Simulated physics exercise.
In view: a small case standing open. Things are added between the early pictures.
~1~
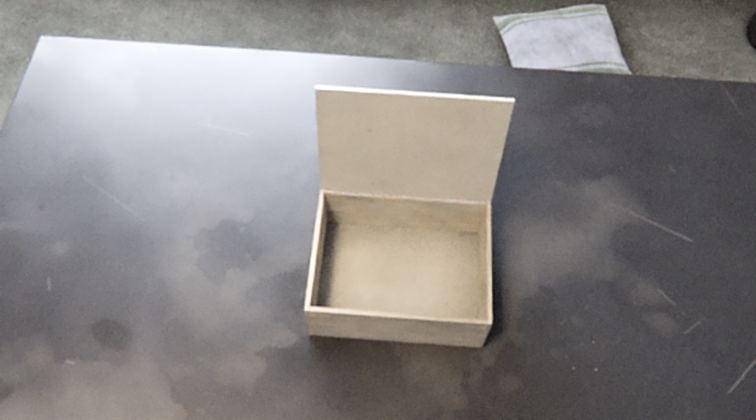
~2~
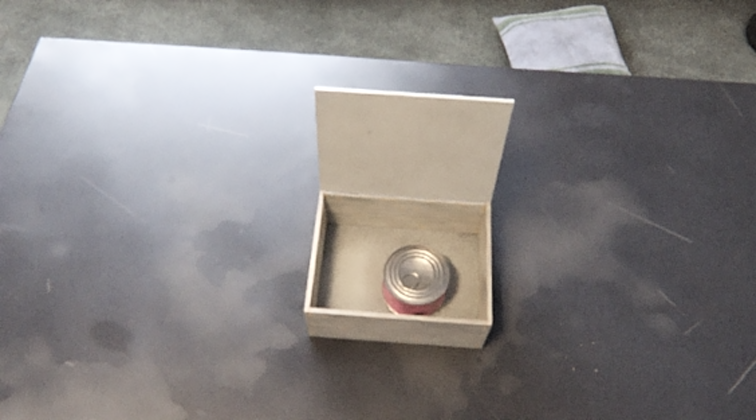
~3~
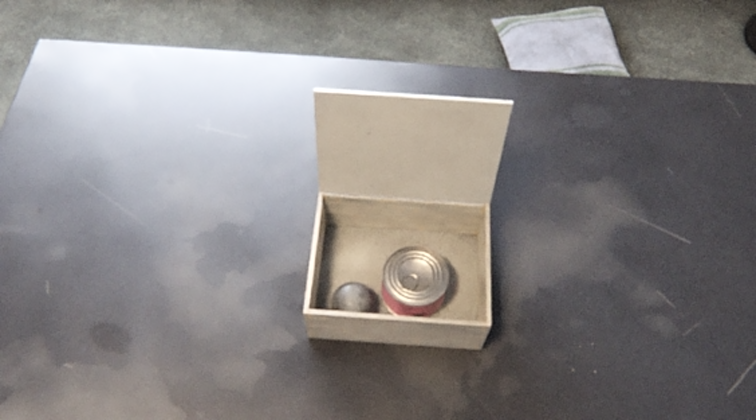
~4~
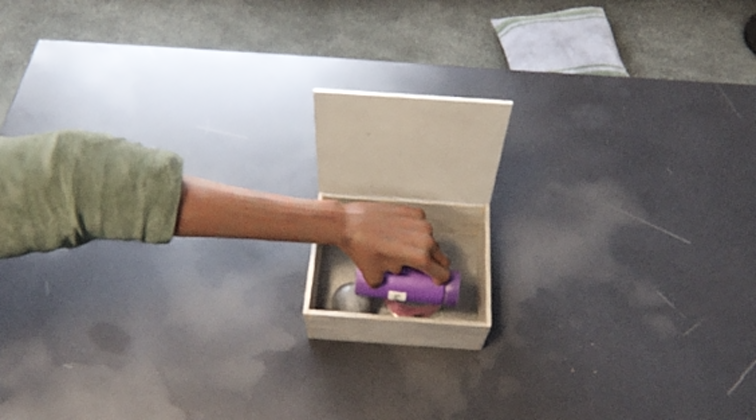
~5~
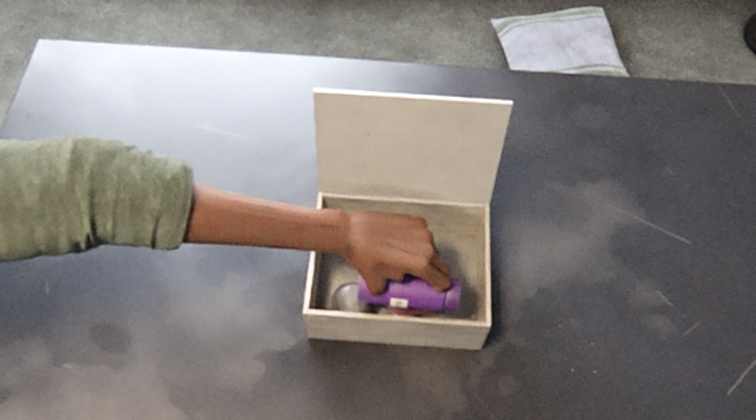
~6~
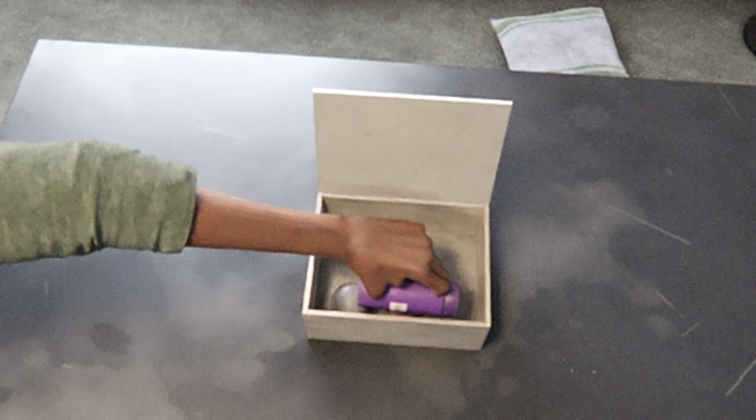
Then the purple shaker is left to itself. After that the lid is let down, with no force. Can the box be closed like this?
In the end the lid is held up.
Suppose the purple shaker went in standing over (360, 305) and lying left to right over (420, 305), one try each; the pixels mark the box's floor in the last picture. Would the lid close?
First try: It sits on the rim; second try: It stays ajar.
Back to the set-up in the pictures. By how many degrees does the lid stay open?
About 8°.
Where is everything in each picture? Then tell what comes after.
In the first frame, the last thing is not in view yet.
In the second frame, the last thing is not in view yet.
In the third frame, the last thing is not in view yet; grey ball (353, 303).
The fourth frame shows coming down; purple shaker (407, 282).
The fifth frame shows coming down; purple shaker (409, 290).
The sixth frame shows put in, still held; purple shaker (408, 294).
Then, 1.20 s later than the last frame, lid starting down.
Then, 1.70 s later than the last frame, lid 52° above the rim.
Then, 2.10 s later than the last frame, lid 20° above the rim.
When it is over, lid 8° above the rim; all 3 as before. End places, in pixels of the last picture, purple shaker near (407, 301).
